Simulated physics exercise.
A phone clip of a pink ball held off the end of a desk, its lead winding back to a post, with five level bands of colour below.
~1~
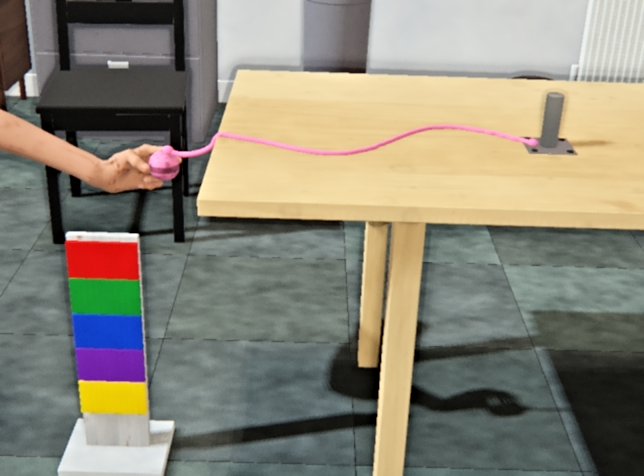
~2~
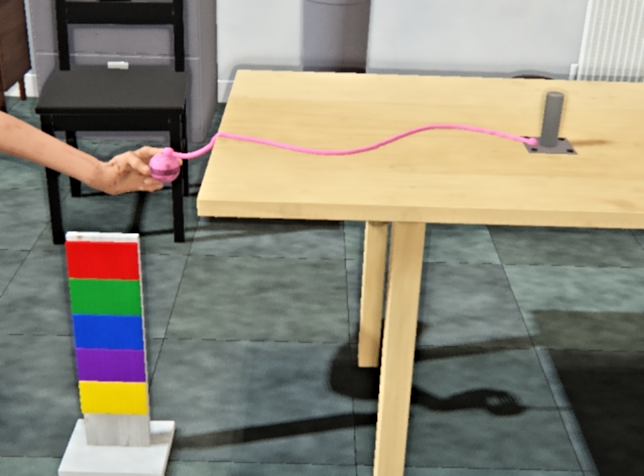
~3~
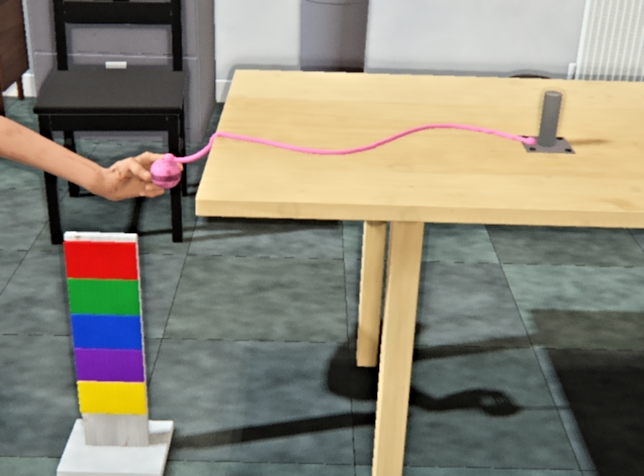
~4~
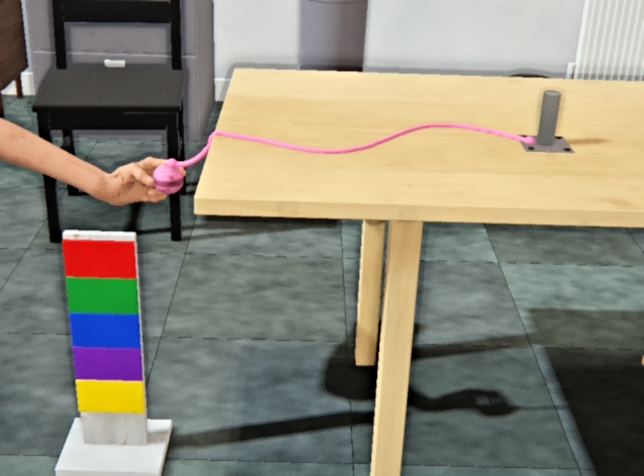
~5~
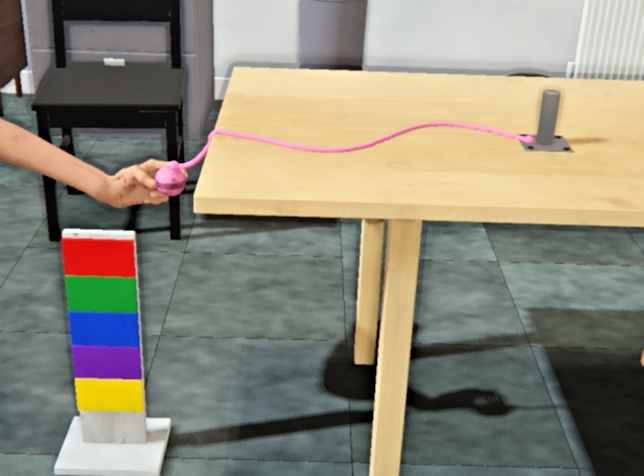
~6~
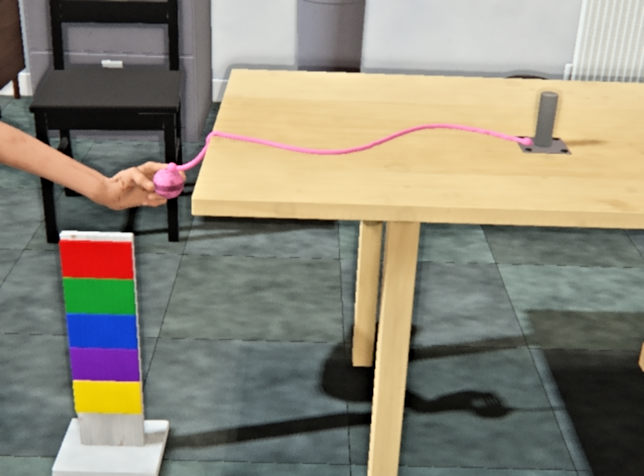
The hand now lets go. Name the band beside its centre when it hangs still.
Its middle rests at the red band.
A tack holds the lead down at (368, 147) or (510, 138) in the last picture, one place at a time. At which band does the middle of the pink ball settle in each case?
Taking them in turn: None, it hangs higher; red.
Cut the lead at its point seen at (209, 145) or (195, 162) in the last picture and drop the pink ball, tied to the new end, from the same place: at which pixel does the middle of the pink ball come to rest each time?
Try by try, around (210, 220) and (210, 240).
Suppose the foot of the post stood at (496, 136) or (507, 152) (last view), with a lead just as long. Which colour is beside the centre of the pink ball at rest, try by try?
Try by try: Green; green.
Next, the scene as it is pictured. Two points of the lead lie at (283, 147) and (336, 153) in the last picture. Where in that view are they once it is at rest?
About (231, 135), and the other about (285, 136).
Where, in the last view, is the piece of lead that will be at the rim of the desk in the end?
It lies at about (265, 143).
A little later, ball near (186, 257); level with red.
Next, ball near (245, 260); level with red.
Later still, ball near (213, 263); level with red.
When it is over, ball near (217, 263); level with red. The red one.
